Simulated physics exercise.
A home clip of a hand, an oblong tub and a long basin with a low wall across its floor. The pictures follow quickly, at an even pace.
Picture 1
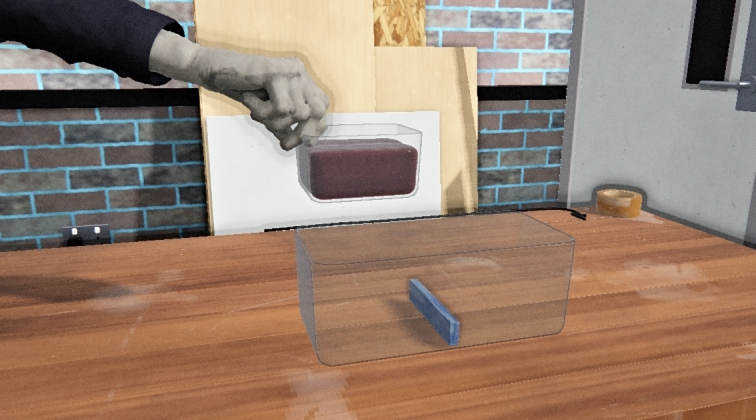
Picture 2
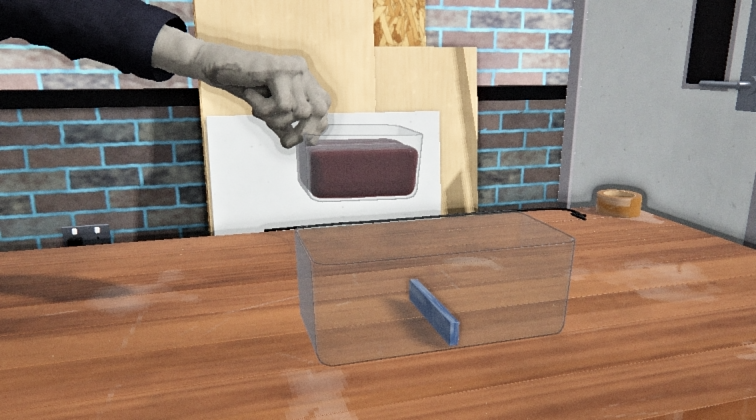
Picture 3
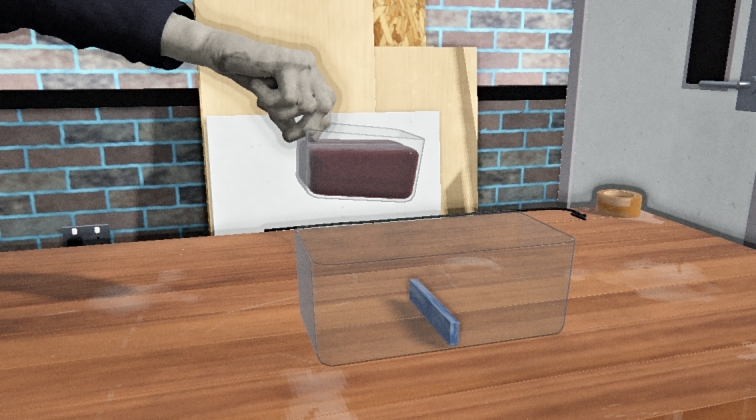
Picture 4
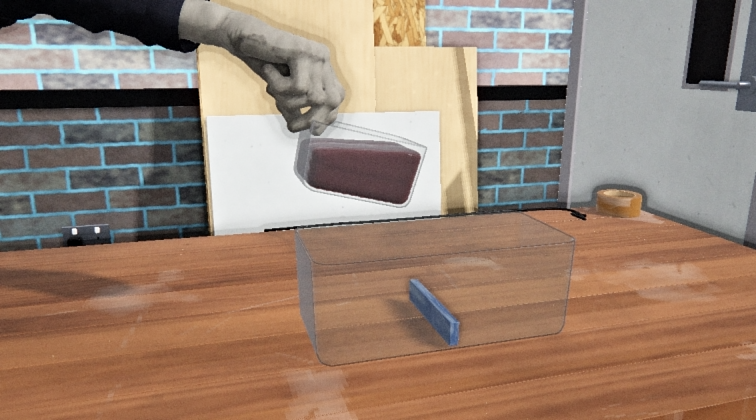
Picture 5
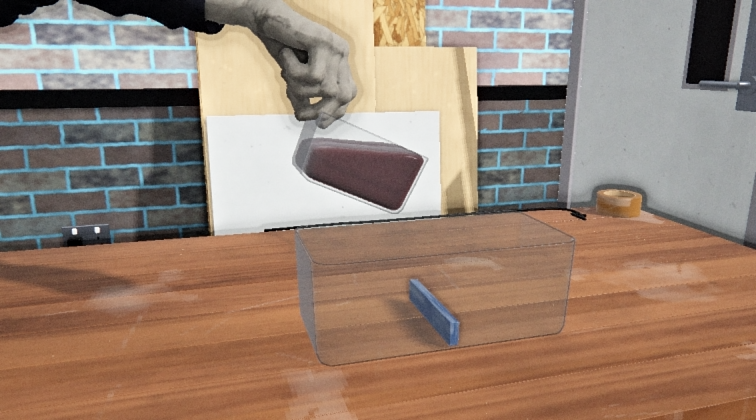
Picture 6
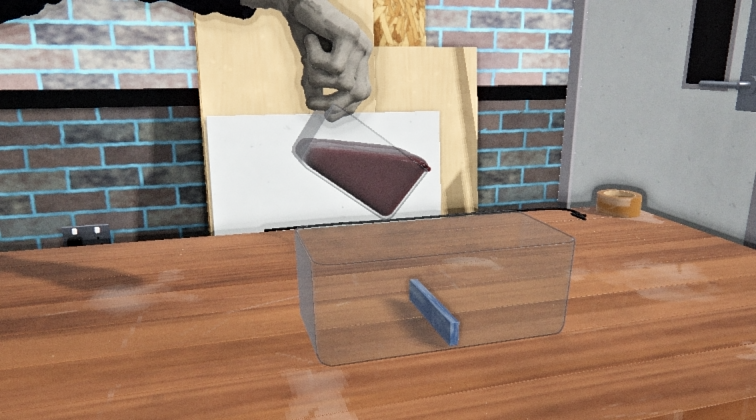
A hand tilts a clear oblong tub of dark red liquid steadily down to the right above a long transparent basin with a low blue wall across its floor, and the liquid reaches the tub's lower right lip.
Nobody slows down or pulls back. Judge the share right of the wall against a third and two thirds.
It comes to between a third and two thirds.
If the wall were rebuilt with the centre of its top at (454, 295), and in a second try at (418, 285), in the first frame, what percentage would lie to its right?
The first gives 25 %, the second 75 %.
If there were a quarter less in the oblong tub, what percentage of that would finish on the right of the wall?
It comes to 50 per cent or so.
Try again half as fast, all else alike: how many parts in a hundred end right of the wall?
Roughly 70 in a hundred.
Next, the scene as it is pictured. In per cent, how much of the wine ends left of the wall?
Some 40 per cent.
A moment on, the oblong tub is tipped right over and 17 per cent is still to pour, 16 is left of the wall and 44 right of it.
Next, the oblong tub is tipped right over and 2 per cent is still to pour, 34 is left of the wall and 61 right of it.
Then the oblong tub is tipped right over and 0 per cent is still to pour, 41 is left of the wall and 58 right of it.
Later the oblong tub is tipped right over and 0 per cent is still to pour, 42 is left of the wall and 57 right of it.
Finally, 42 per cent lies left of the wall, 56 right of it and 1 outside.
